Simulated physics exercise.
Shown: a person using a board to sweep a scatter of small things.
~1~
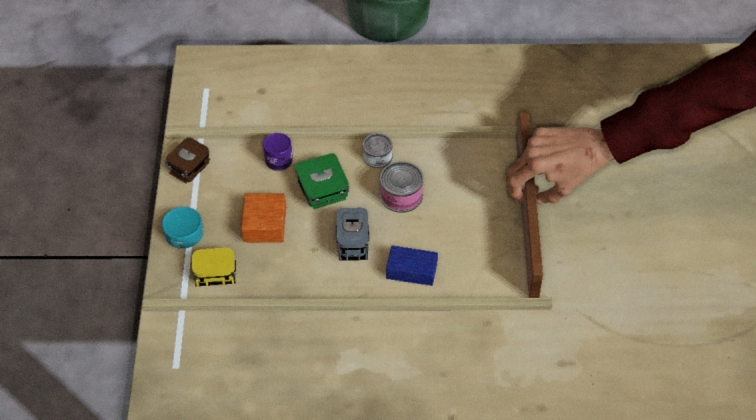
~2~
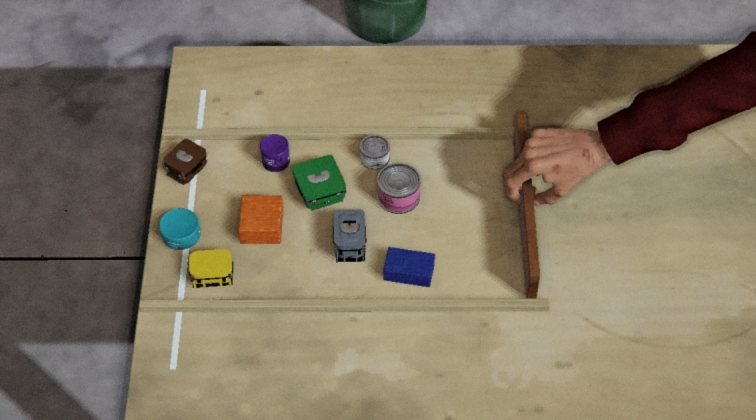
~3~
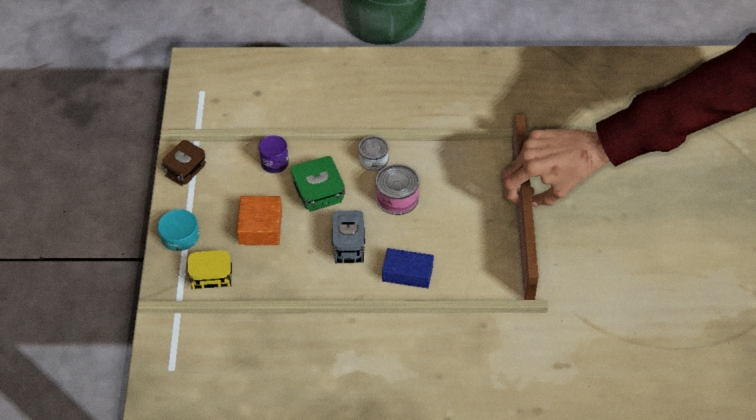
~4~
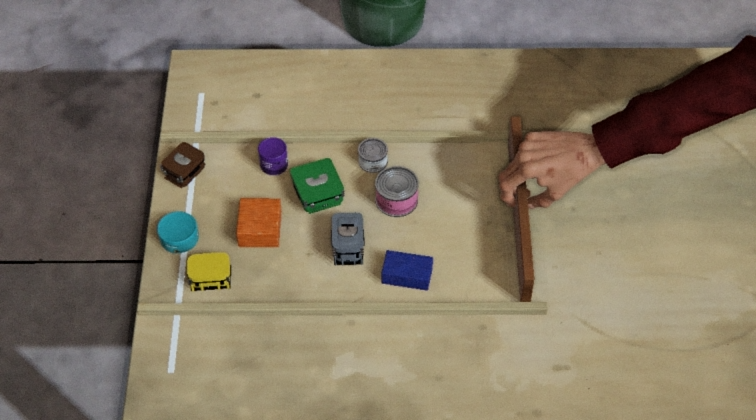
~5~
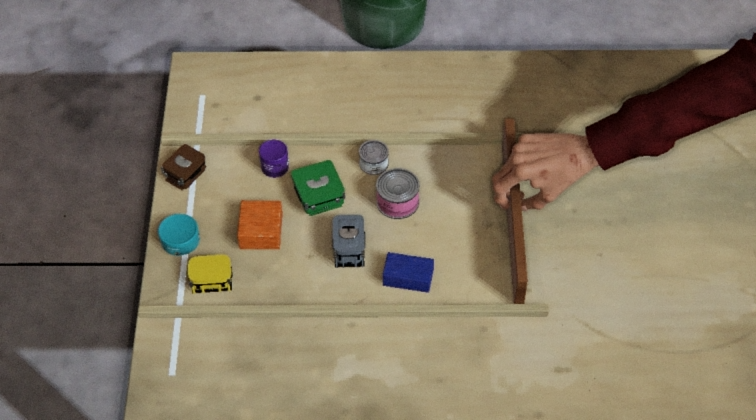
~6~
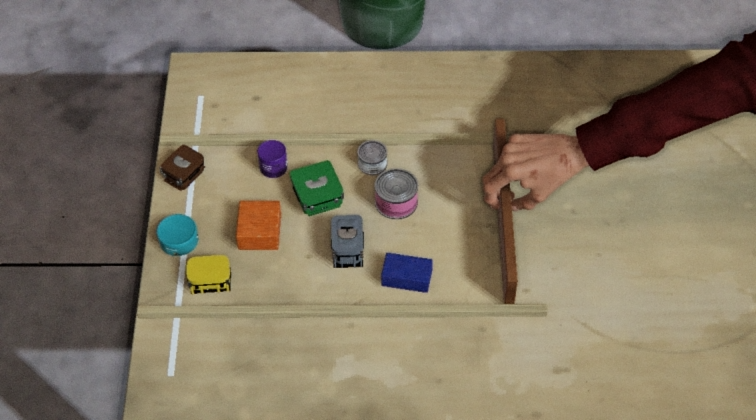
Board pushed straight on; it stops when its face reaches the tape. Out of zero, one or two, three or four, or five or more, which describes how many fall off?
The table is going to lose at least five pieces.
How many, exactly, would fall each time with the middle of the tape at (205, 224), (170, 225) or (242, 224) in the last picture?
In order: 3, 6 and 0.
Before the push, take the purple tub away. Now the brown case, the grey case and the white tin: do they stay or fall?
Brown case down; grey case still up; white tin still up.
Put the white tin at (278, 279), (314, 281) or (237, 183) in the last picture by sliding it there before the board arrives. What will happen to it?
Spot by spot, it drops away, then drops away, then drops away.
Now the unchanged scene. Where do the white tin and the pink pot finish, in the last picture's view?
Okay, so first (179, 161), and next (167, 199).
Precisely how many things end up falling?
The answer is exactly 6.
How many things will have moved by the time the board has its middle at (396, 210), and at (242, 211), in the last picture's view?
Tally: 2; 10.
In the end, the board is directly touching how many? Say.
Tally at the end: 4.
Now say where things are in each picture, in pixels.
In the first frame, brown case (189, 161); turquoise tub (183, 228); yellow case (214, 267); board (529, 203); tape (192, 217).
In the second frame, turquoise tub (180, 229); board (526, 204).
In the third frame, yellow case (210, 270); blue block (408, 268).
In the fourth frame, brown case (184, 166); orange block (259, 222).
In the fifth frame, turquoise tub (179, 235); grey case (349, 241).
In the sixth frame, brown case (184, 169); turquoise tub (178, 235); yellow case (209, 275); board (504, 209); tape (187, 224).
Soon after, none off yet; brown case at rest near (184, 169); turquoise tub at rest near (178, 235); yellow case at rest near (209, 275).
In the end, the number that fall off is five or more; gone, green case, purple tub, orange block, yellow case, turquoise tub and brown case.
